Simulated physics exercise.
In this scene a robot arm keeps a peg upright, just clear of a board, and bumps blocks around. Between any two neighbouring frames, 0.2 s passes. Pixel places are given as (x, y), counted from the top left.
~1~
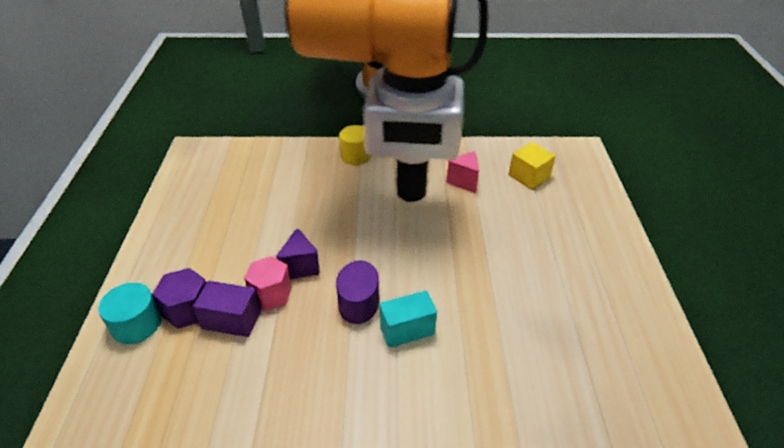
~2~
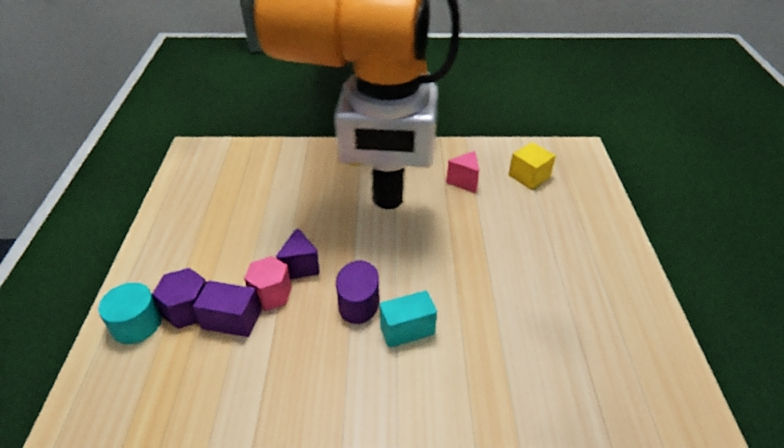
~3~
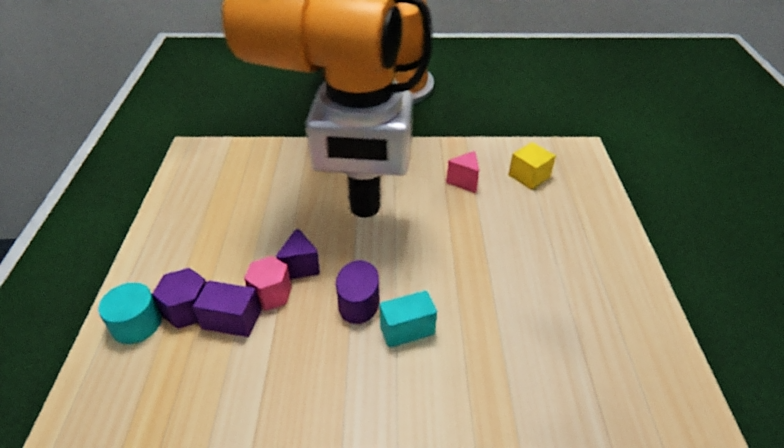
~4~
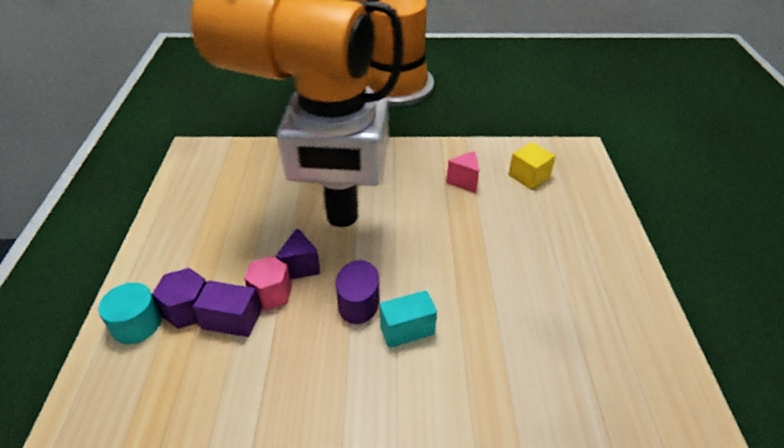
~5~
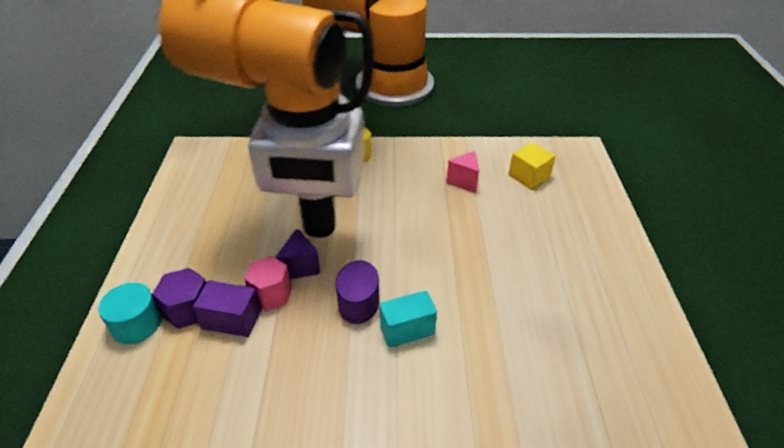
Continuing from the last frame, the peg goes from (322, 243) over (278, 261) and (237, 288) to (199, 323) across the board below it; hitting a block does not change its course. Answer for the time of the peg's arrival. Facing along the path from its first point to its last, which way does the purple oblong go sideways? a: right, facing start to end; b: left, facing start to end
(b)
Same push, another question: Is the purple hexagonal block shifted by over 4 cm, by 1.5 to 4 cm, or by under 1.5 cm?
Between 1.5 and 4 cm.
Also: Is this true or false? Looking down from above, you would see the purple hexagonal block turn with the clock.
That is true.
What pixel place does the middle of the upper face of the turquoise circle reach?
In the picture, it is at (96, 303).
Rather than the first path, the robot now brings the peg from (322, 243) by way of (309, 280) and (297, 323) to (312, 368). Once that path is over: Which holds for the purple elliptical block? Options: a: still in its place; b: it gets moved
That would be a.
On the path given first. One third of the way, peg at (275, 246); purple oblong at (222, 303), turned 20° clockwise; pink hexagonal block at (264, 286); purple triangular piece at (278, 261), turned 80° anticlockwise.
Two thirds of the way, peg at (232, 272); purple oblong at (221, 304), turned 25° clockwise; pink hexagonal block at (264, 290); purple triangular piece at (277, 263), turned 100° anticlockwise.
At the end, peg at (192, 308); turquoise circle at (96, 303); purple hexagonal block at (148, 299), turned 55° clockwise; purple oblong at (211, 323), turned 40° anticlockwise; pink hexagonal block at (264, 290); purple triangular piece at (277, 263), turned 100° anticlockwise.
